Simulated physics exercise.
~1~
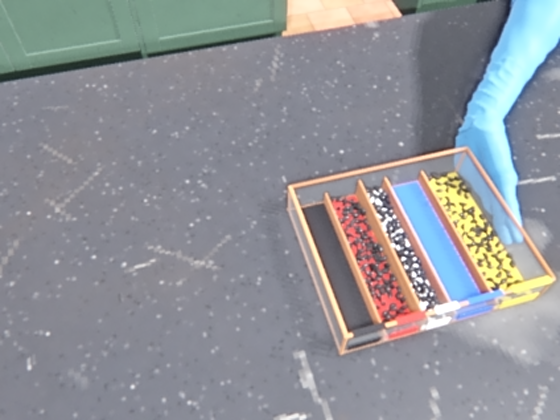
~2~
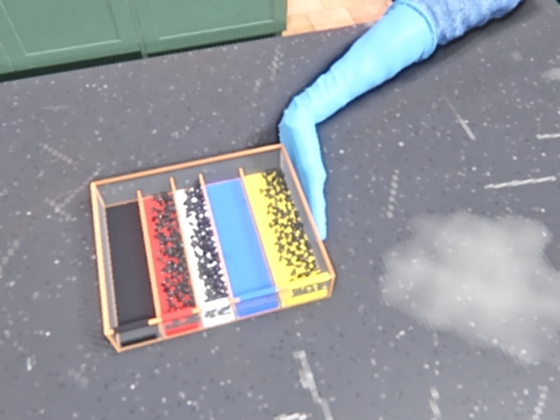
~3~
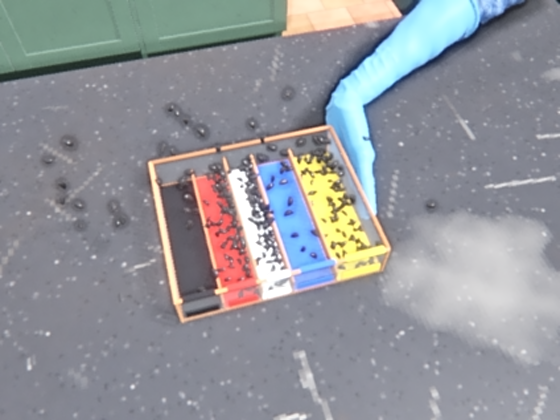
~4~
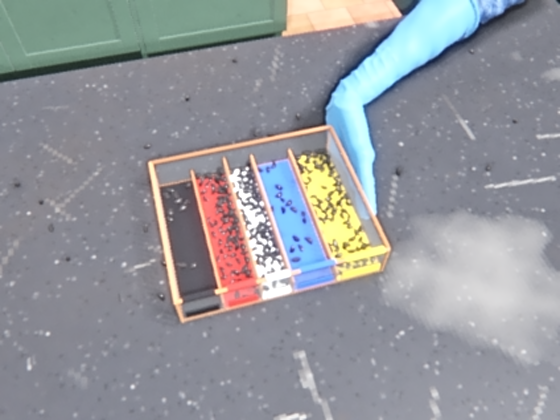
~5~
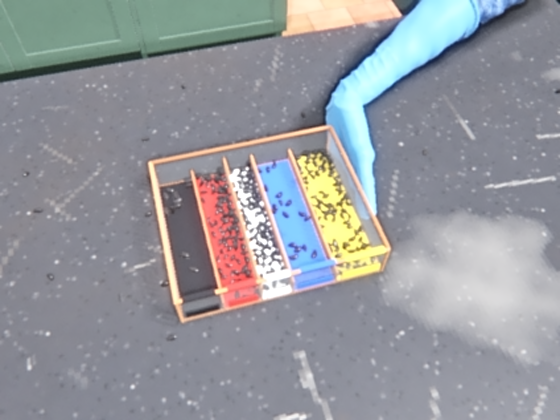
A tray of colored compartments, held by a blue-gloved hand, slid left across the speckled counter, then jerked back right, tossing black beans into the air; they came down scattered among the sections, some in the blue one, with a few outside.
